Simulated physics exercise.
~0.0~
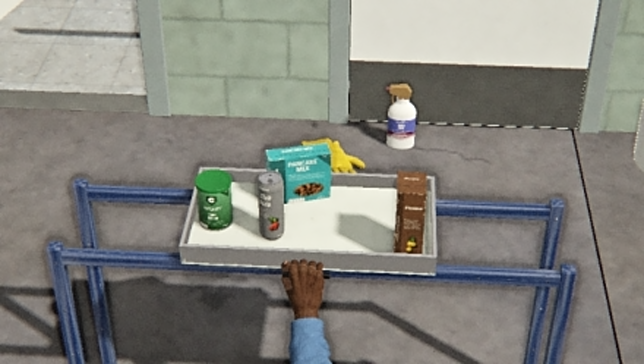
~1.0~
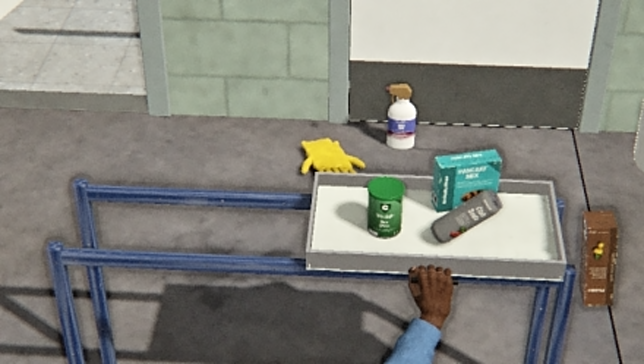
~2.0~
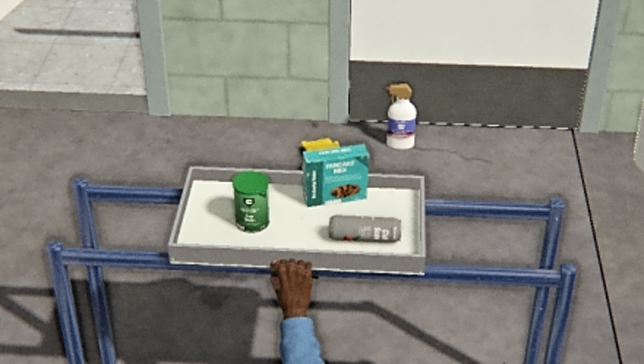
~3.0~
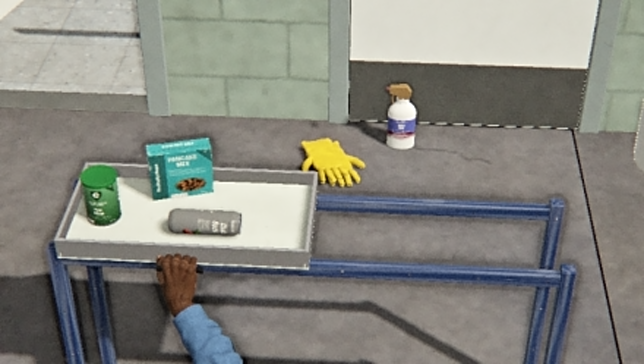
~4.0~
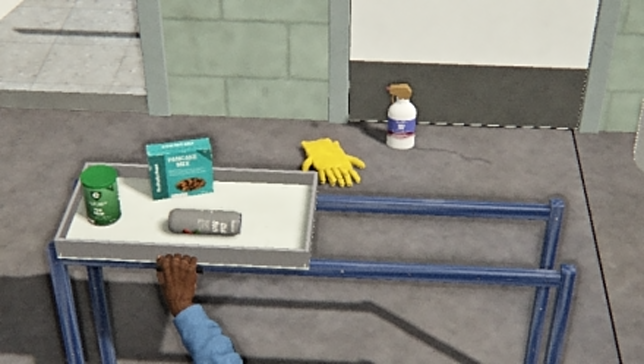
A hand-held tray on blue rails sliding right, losing its brown carton, then sliding left with the grey can lying toppled.
